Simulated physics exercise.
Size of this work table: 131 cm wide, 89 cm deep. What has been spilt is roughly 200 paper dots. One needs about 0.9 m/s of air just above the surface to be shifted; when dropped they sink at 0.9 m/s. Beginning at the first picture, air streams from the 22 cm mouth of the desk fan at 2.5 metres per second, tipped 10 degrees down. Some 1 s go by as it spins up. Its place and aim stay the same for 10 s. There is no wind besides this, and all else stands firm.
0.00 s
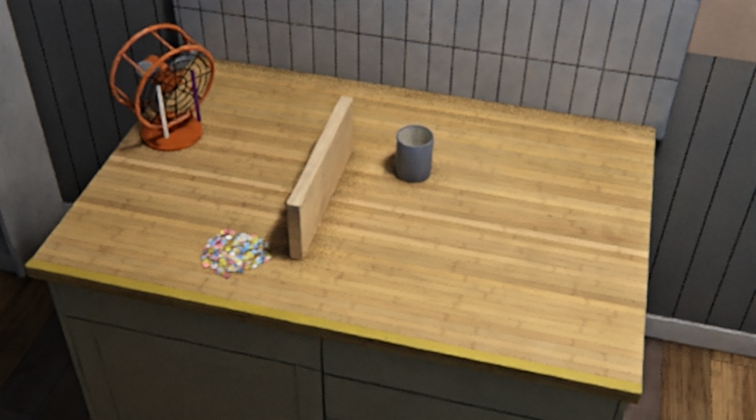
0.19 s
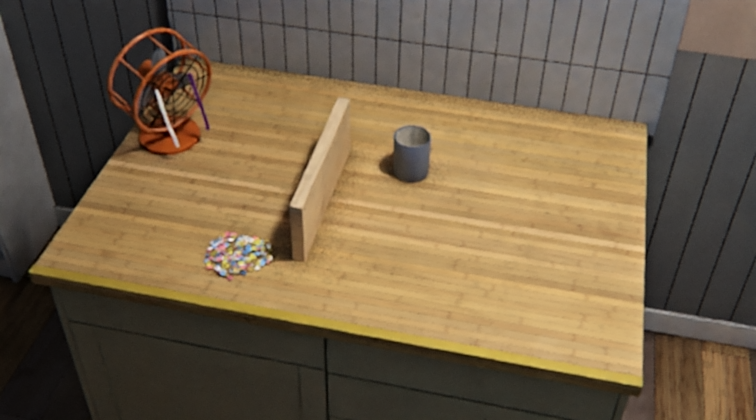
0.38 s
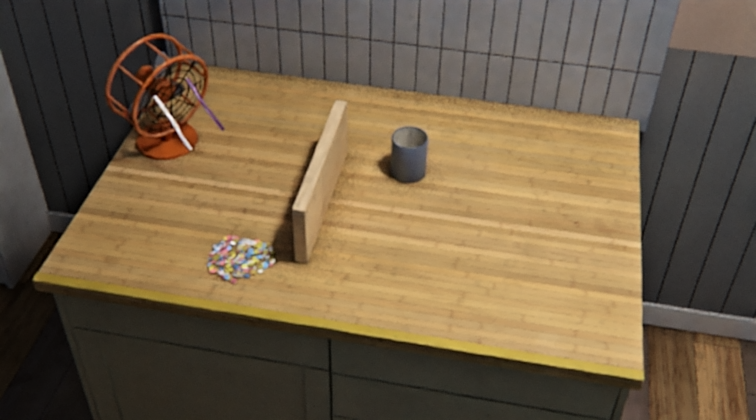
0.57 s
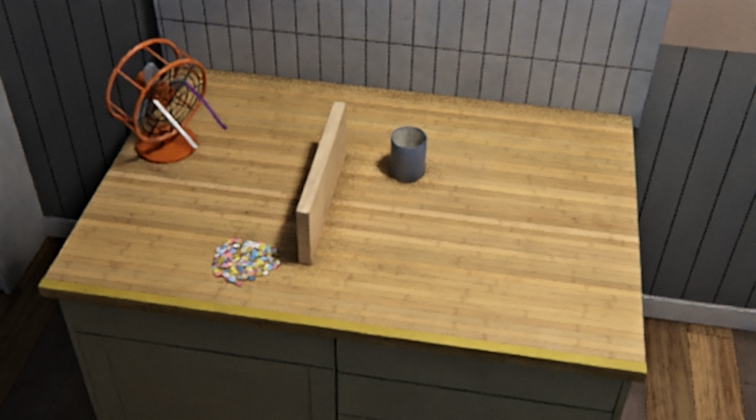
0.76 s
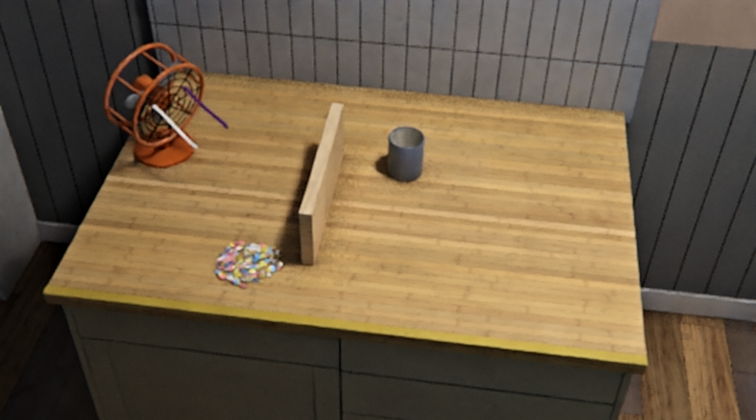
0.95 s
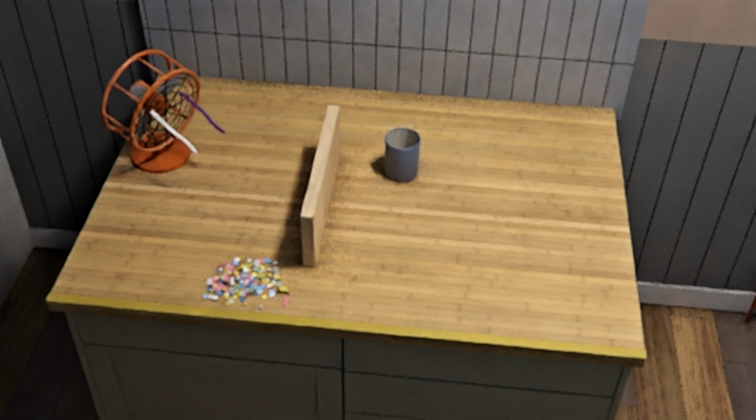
A large wooden work table with a yellow front edge stands over grey cabinets, seen from above against grey panelled and tiled walls. An orange desk fan with white and purple ribbons sits at the back left, an upright board and grey mug near the middle, and multicoloured paper dots at the front left. The camera drifts slightly as the ribbons lift and stream rightward, then the dots scatter slightly toward the front edge.
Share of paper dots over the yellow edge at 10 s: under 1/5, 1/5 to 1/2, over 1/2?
Over 1/2.
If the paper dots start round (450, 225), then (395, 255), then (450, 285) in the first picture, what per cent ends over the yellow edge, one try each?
About 1, 5 and 2 in a hundred, in that order.
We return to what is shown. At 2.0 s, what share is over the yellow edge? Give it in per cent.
Roughly 100 per cent.
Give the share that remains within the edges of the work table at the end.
Estimate: Close to 0 percent.
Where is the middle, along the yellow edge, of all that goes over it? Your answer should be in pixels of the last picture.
The middle crossing sits close to (235, 320) in the last picture.
After 2.0 s the count stands so, 100 % are over the yellow edge.
After 3.2 s the count stands so, 100 % are over the yellow edge.
After 5.5 s the count stands so, 100 % are over the yellow edge.
After 10.0 s, at the end, 100 % are over the yellow edge.
